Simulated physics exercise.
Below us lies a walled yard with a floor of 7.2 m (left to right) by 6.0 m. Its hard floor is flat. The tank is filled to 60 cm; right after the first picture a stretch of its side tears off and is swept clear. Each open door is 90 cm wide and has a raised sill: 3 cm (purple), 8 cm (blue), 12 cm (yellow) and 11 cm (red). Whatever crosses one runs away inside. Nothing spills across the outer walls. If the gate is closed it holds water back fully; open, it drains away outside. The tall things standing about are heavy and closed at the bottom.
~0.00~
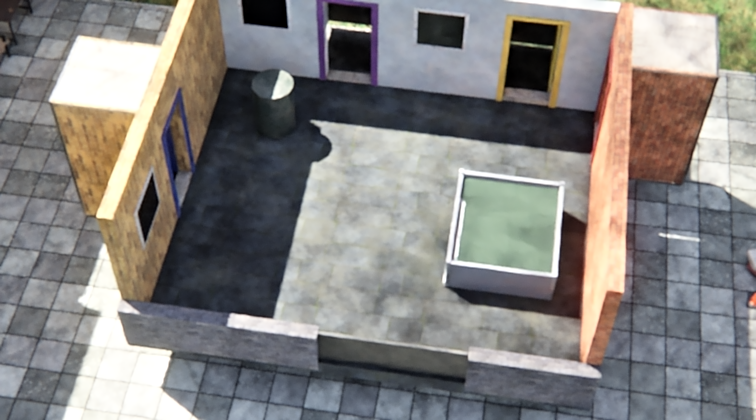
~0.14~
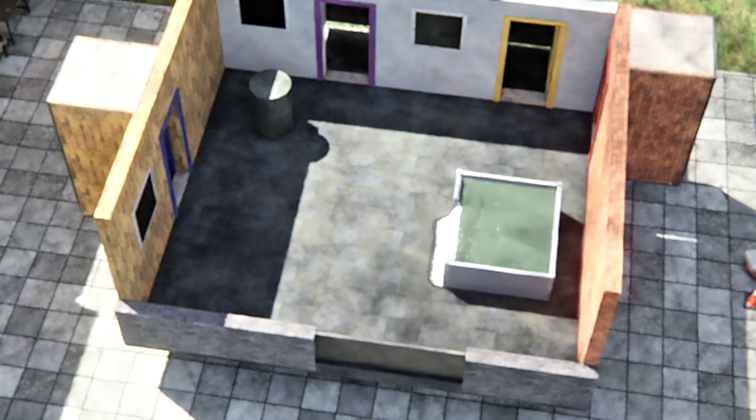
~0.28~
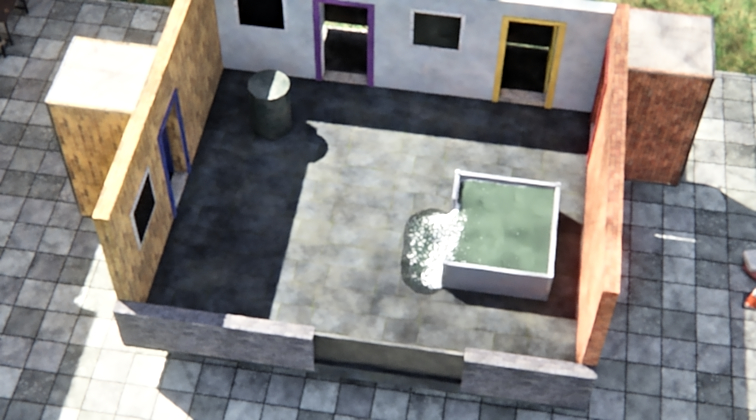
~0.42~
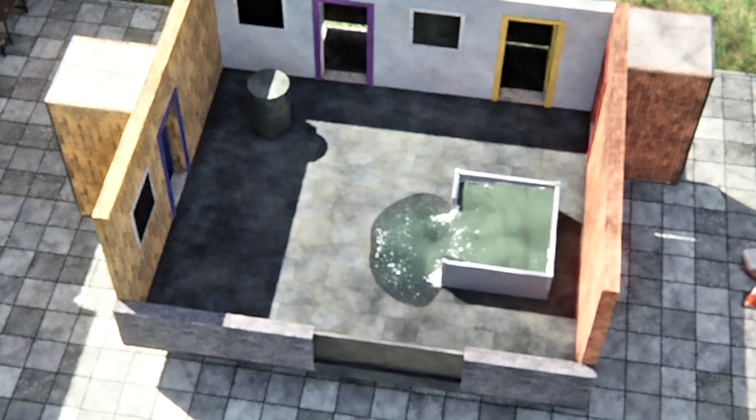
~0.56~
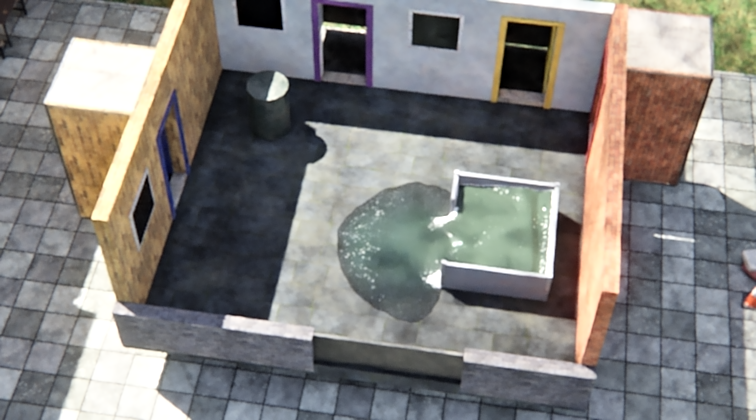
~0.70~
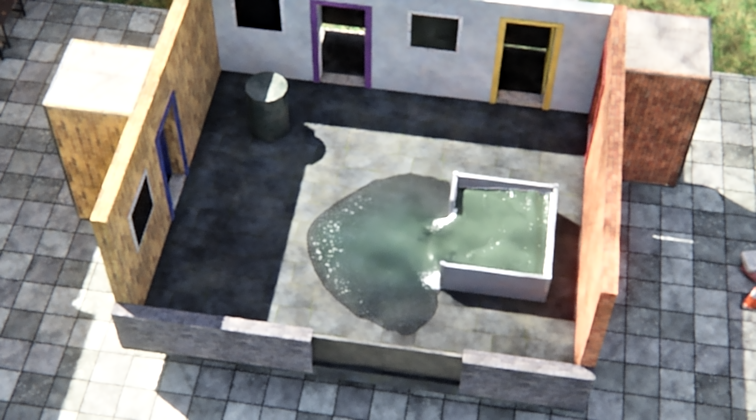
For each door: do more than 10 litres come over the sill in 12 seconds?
Within that time: At the purple door it goes over the limit; at the blue door it passes the limit; at the yellow door it does not reach the limit; at the red door it keeps below the limit.
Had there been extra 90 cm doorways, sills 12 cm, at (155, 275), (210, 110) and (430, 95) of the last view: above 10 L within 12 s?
In turn: Past it, under, under.
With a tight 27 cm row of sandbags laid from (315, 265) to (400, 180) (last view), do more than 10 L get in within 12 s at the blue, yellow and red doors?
Against that limit: Blue below, yellow not over, red not over.
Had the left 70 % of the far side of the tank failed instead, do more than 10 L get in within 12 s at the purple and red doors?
Against that limit: Purple above, red past it.
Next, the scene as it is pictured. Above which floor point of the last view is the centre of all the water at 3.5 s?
Near (320, 243).
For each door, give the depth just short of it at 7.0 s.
Depths in cm: Purple 5, blue 7, yellow 0, red 0.
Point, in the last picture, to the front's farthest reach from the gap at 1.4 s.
Near (186, 244).
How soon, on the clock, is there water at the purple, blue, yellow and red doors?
Arrival: Purple 3.8 s, blue 1.6 s, yellow 8.5 s, red 10.0 s.
After 1.4 s water covers 35 % of the floor and is deepest (28 cm) near (434, 260); purple door not reached, blue door not reached, yellow door not reached, red door not reached.
After 2.2 s water covers 50 % of the floor and is deepest (20 cm) near (155, 275); purple door not reached, blue door 17 cm at the sill, 11 L in, yellow door not reached, red door not reached.
After 3.5 s water covers 55 % of the floor and is deepest (24 cm) near (137, 328); purple door not reached, blue door 15 cm at the sill, 59 L in, yellow door not reached, red door not reached.
After 7.0 s water covers 65 % of the floor and is deepest (16 cm) near (221, 73); purple door 5 cm at the sill, 6 L in, blue door 7 cm at the sill, 84 L in, yellow door not reached, red door not reached.
After 12.0 s water covers 100 % of the floor and is deepest (8 cm) near (545, 192); purple door 5 cm at the sill, 45 L in, blue door 5 cm at the sill, 84 L in, yellow door 3 cm at the sill, 0 L in, red door 8 cm at the sill, 0 L in.
